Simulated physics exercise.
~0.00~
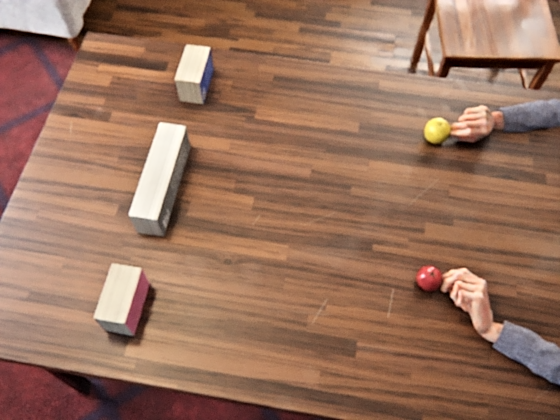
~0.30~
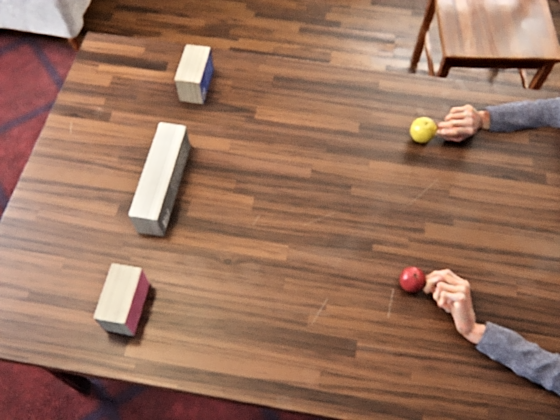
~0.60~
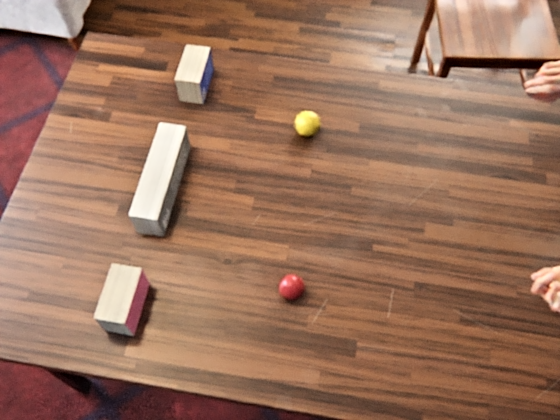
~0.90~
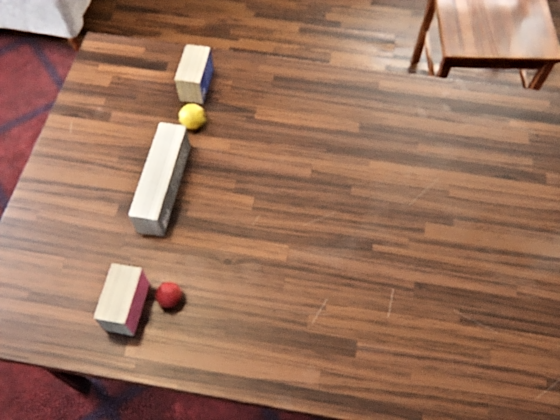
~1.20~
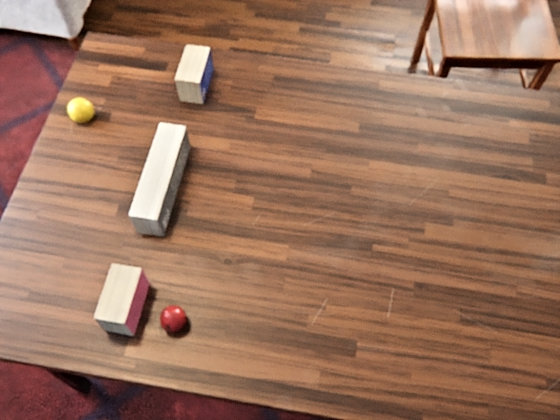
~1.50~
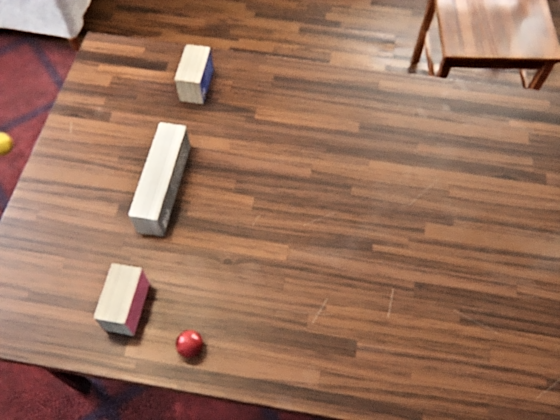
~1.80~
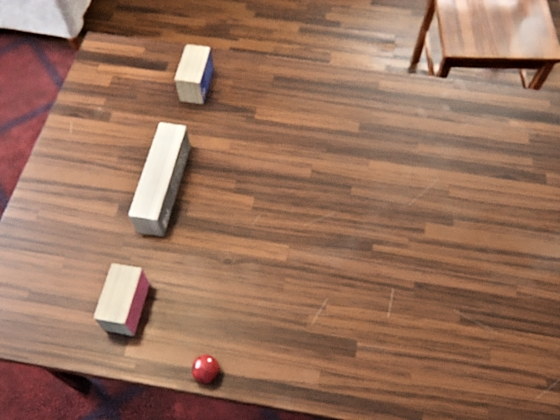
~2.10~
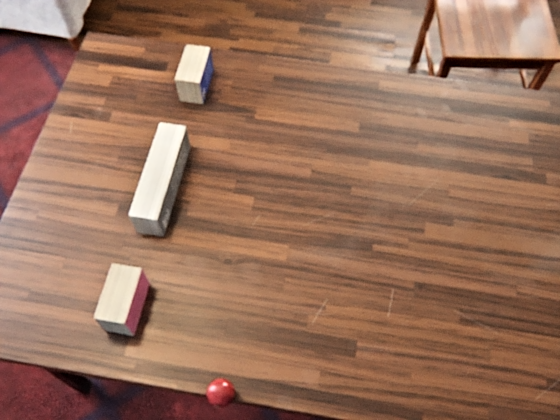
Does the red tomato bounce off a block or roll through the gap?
The red tomato bounces off the pink-sided block and does not get through, while the yellow apple rolls through its gap.
